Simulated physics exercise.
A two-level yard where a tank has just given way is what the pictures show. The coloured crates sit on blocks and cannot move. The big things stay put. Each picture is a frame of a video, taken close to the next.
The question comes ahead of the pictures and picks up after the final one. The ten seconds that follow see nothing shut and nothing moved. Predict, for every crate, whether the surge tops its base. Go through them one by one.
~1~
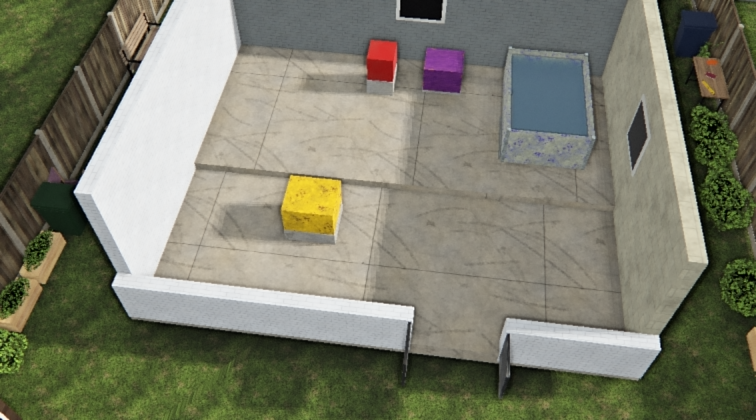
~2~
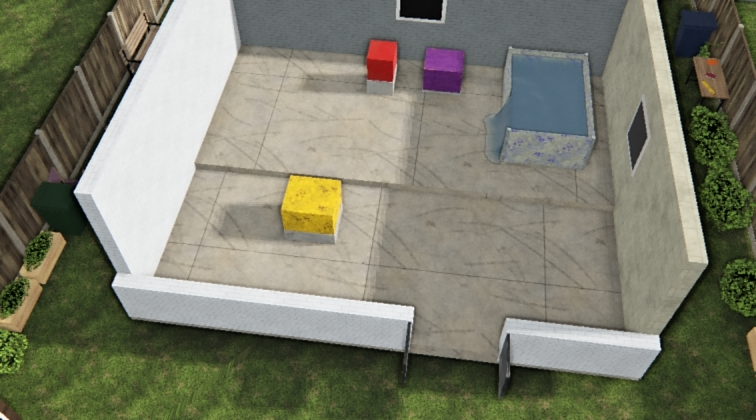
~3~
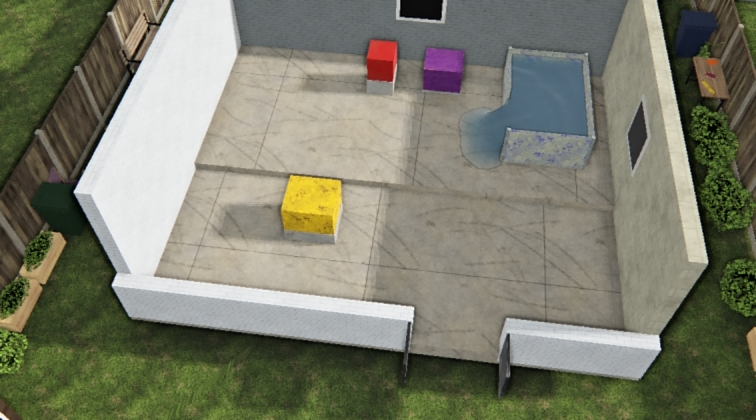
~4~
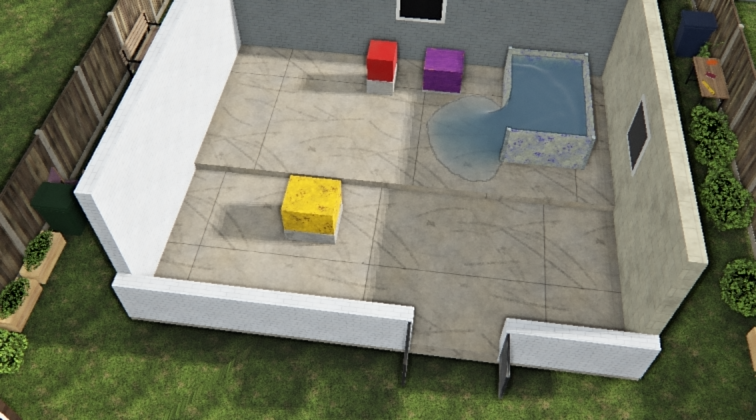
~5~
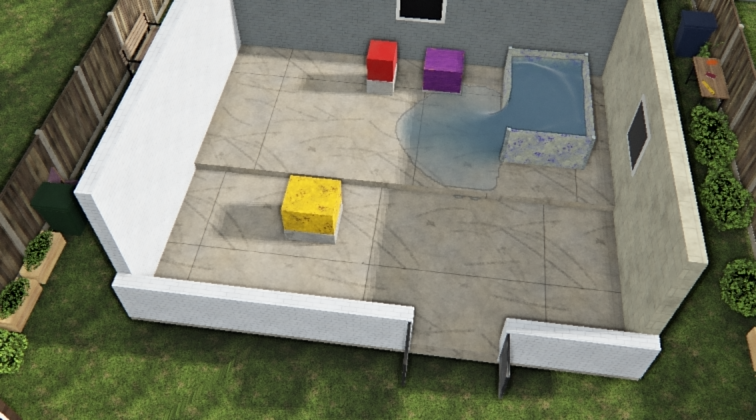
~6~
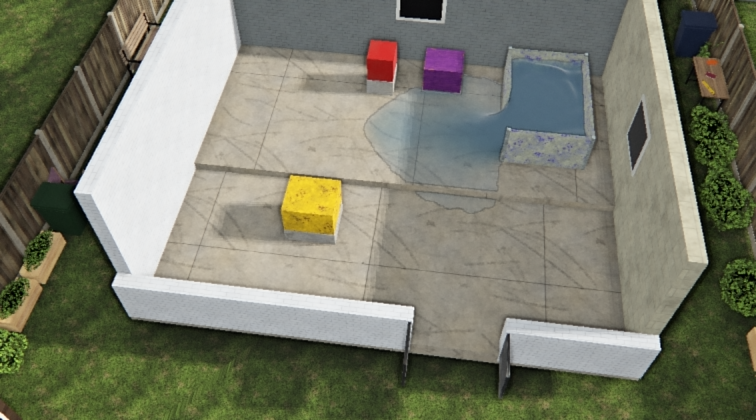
Outcome: The yellow crate will have no water on it, the purple crate will have water on it, the red crate will have no water on it.
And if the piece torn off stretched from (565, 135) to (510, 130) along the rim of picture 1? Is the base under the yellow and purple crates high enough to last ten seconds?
The yellow crate is not reached; the purple crate is not reached.
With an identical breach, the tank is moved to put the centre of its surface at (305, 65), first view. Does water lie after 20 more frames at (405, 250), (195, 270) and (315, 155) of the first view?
Untouched, submerged, untouched.
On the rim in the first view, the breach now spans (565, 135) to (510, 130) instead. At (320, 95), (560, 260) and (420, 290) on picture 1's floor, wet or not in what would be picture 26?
Place one: Spared by the leak. Place two: Reached by the flood. Place three: Reached by the flood.
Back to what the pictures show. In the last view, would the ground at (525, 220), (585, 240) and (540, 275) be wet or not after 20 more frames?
First spared, second spared, third spared.
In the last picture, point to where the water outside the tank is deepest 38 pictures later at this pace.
At about (146, 298).
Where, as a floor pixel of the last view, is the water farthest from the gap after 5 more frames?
(244, 133).
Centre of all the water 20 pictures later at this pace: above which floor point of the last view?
Centre point: Around (387, 143).
A moment on, water covers 30 % of the floor; the yellow crate water round its plinth, the purple crate water round its plinth, the red crate water round its plinth.
Next, water covers 50 % of the floor; the yellow crate water round its plinth, the purple crate water round its plinth, the red crate water round its plinth.
Then, water covers 65 % of the floor; the yellow crate water round its plinth, the purple crate water round its plinth, the red crate water round its plinth.
Later, water covers 80 % of the floor; the yellow crate water round its plinth, the purple crate water round its plinth, the red crate water round its plinth.
In the end, water covers 95 % of the floor; the yellow crate stayed above the water, the purple crate was topped, the red crate stayed above the water.
